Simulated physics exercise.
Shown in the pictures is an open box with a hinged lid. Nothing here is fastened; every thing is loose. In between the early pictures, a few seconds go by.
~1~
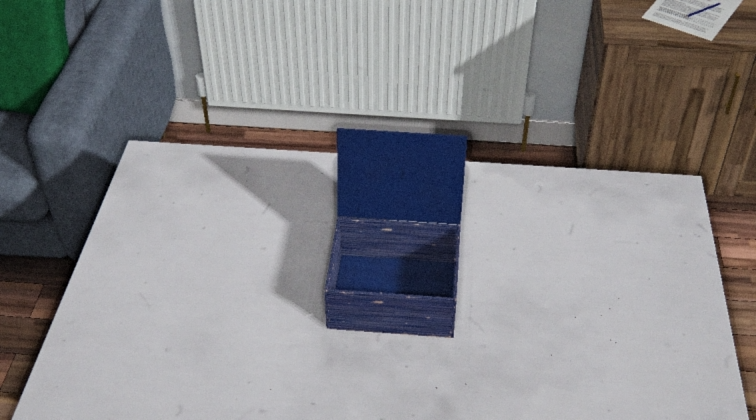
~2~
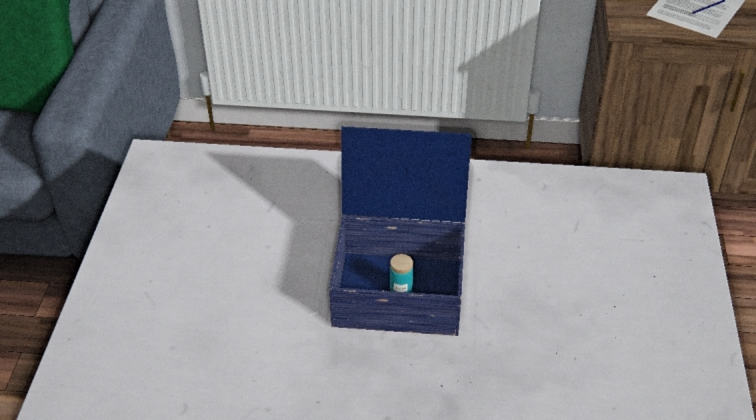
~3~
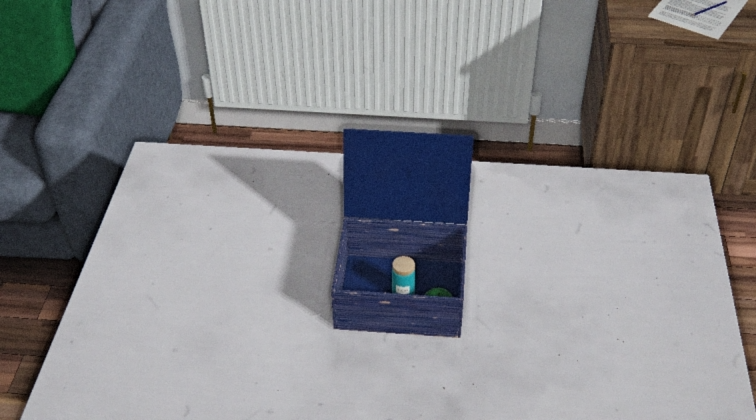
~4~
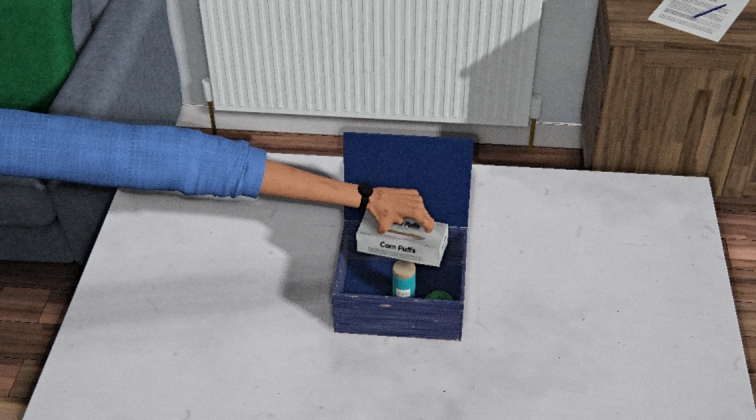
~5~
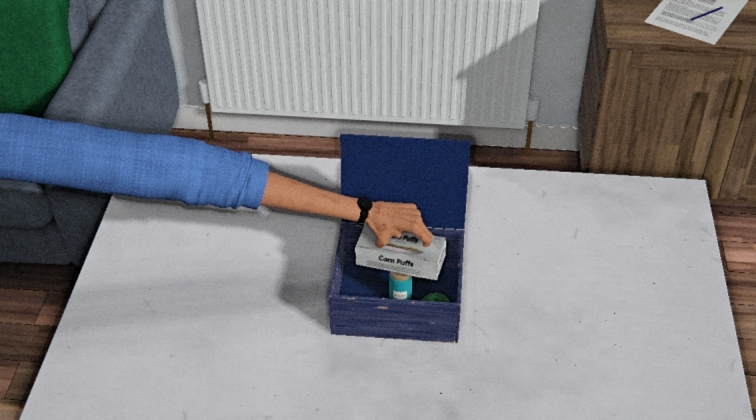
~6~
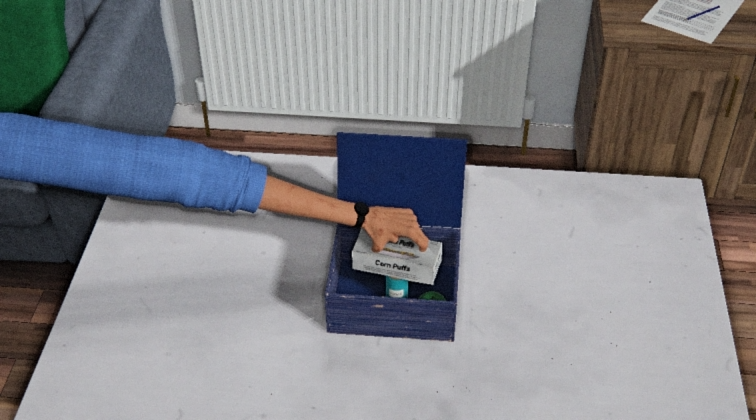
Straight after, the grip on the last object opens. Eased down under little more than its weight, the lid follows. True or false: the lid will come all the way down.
False.
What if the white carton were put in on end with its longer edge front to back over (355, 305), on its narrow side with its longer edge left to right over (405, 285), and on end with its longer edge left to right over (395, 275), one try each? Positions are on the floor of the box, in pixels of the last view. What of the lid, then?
The lid stays up the first time, goes down the second time and stays up the third time.
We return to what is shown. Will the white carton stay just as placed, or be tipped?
Simply put, it remains unturned.
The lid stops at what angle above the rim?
The answer is about 30 degrees.
Then, 1.30 s later than the last frame, lid 78° above the rim.
Then, 1.70 s later than the last frame, lid 50° above the rim.
When it is over, lid 31° above the rim; all 3 as before. End places, in pixels of the last picture, white carton near (398, 256).
